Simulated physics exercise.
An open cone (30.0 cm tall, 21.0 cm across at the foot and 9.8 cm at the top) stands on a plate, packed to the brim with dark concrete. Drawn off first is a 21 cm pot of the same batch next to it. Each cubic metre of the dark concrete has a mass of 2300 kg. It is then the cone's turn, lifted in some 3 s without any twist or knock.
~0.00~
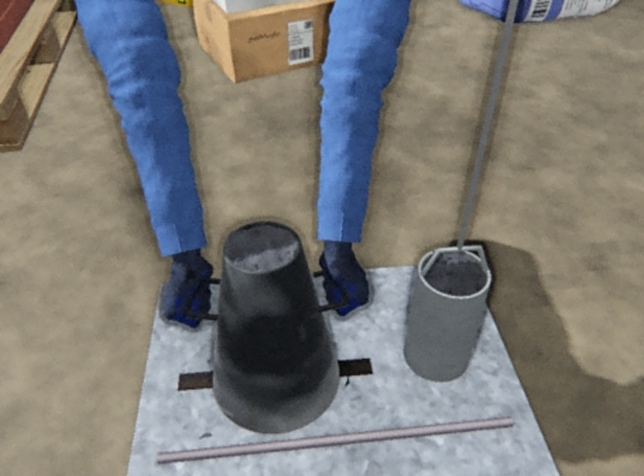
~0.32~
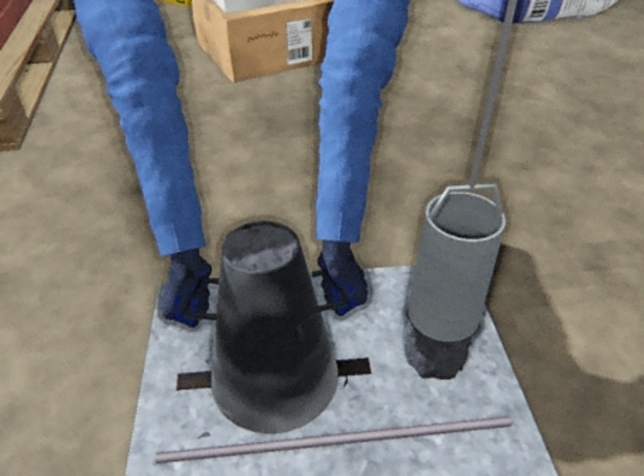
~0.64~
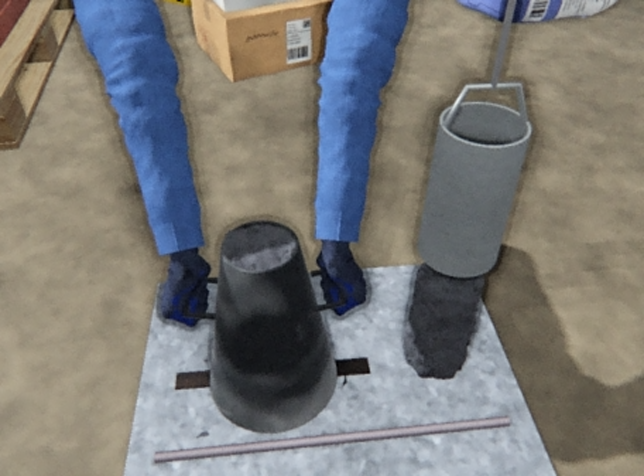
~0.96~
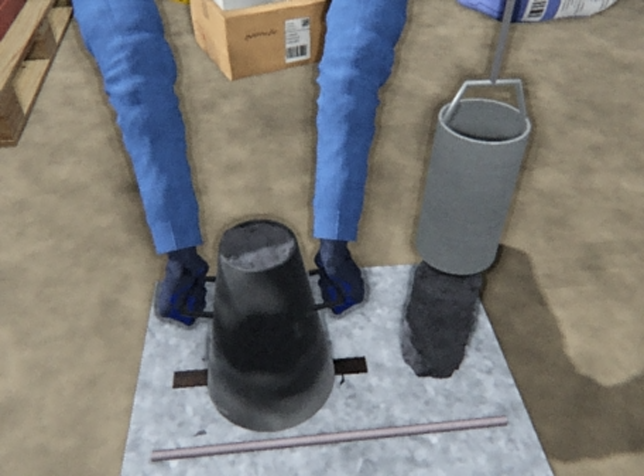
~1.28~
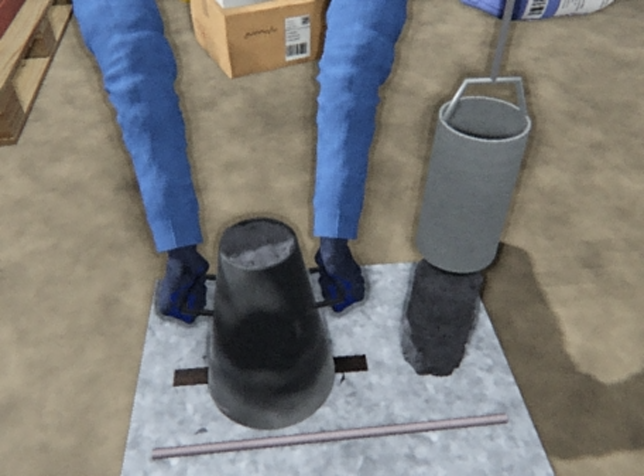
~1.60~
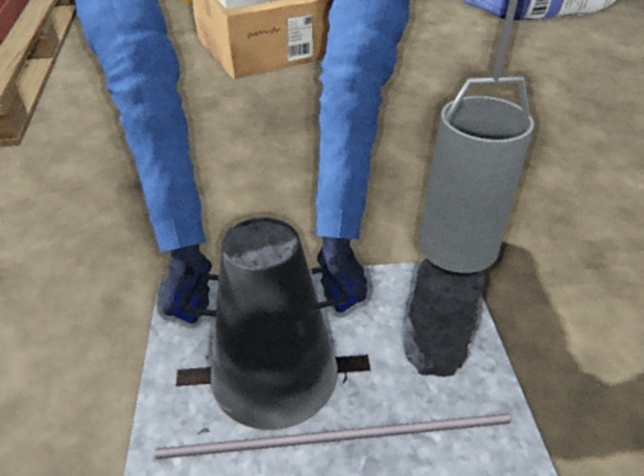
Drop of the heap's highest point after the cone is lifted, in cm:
0 cm.
By 2.3 s, the cone is up 6.3 cm; the dark concrete has come down 0.1 cm to 30 cm and is 21 cm wide.
By 3.1 s, the cone is up 19 cm; the dark concrete has come down 0.1 cm to 30 cm and is 21 cm wide.
By 3.8 s, the cone is up 30 cm; the dark concrete has come down 0.1 cm to 30 cm and is 21 cm wide.
By 4.7 s, the cone is clear; the dark concrete has come down 0.1 cm to 30 cm and is 21 cm wide.
By 5.3 s, at rest, the cone is clear; the dark concrete has come down 0.1 cm to 30 cm and is 21 cm wide.
